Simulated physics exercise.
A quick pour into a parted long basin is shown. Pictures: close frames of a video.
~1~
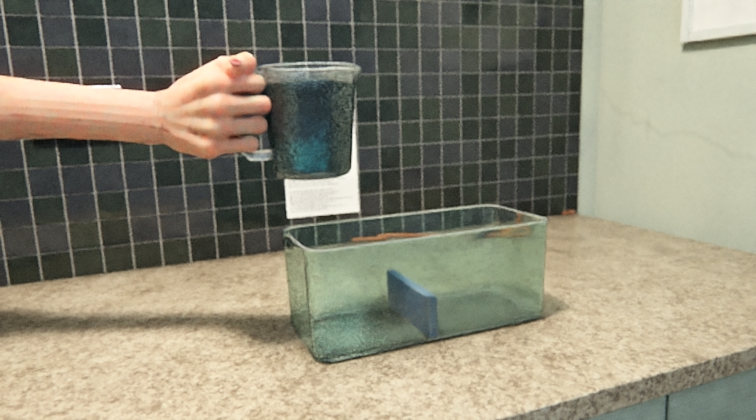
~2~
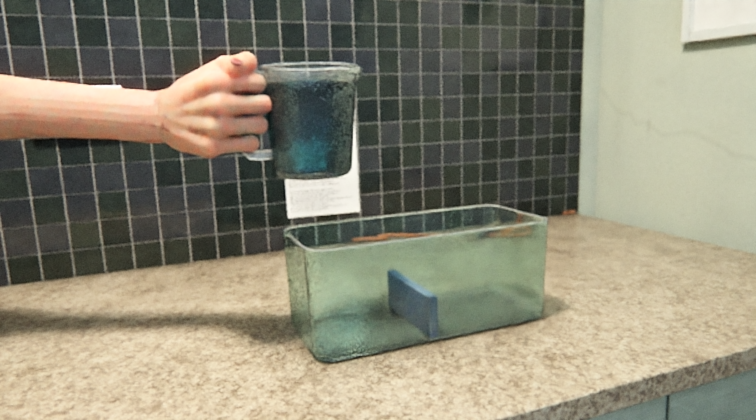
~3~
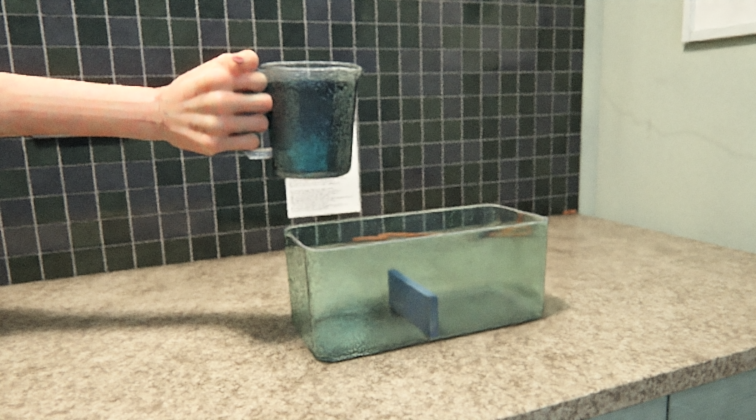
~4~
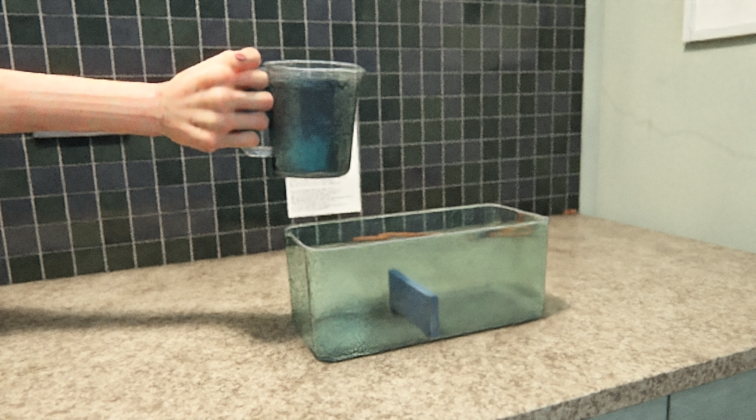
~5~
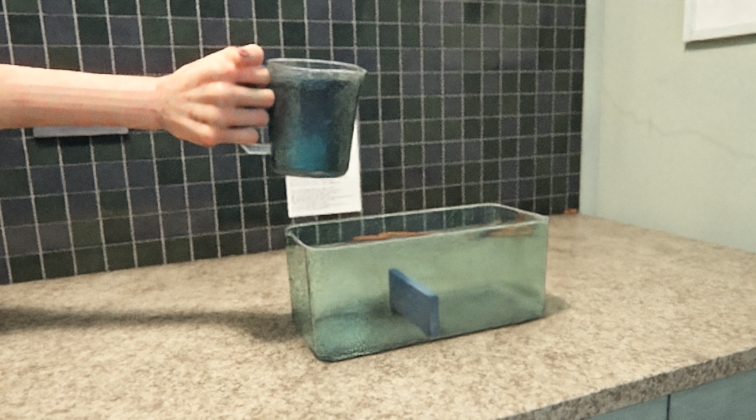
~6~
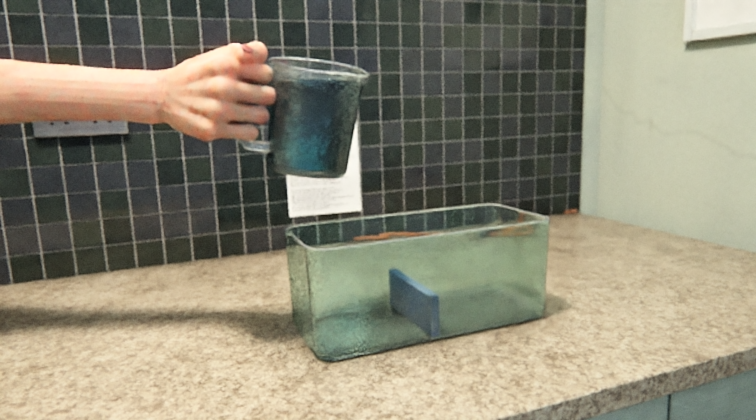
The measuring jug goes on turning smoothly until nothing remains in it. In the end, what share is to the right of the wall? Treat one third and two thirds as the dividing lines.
Higher than two thirds.
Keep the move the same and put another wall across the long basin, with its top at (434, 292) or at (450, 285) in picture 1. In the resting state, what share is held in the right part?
Note: Roughly 55 % in case one, 5 % in case two.
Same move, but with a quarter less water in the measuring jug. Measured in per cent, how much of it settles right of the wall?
Near 90 %.
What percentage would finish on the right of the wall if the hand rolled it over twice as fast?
Roughly 95 percent.
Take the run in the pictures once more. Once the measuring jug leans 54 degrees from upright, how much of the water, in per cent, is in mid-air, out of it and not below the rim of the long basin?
Somewhere around 10 per cent of it.
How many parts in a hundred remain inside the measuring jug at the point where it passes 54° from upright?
Close to 85 parts in a hundred remain.
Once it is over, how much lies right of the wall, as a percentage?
That is roughly 95 percent of it.
A moment on, the measuring jug is tipped part way and 86 per cent is still to pour, 0 is left of the wall and 2 right of it.
Next, the measuring jug is tipped on its side and 40 per cent is still to pour, 1 is left of the wall and 40 right of it.
Then the measuring jug is tipped on its side and 6 per cent is still to pour, 4 is left of the wall and 85 right of it.
Later the measuring jug is tipped on its side and 1 per cent is still to pour, 5 is left of the wall and 93 right of it.
In the end 6 per cent lies left of the wall, 93 right of it and 1 outside.
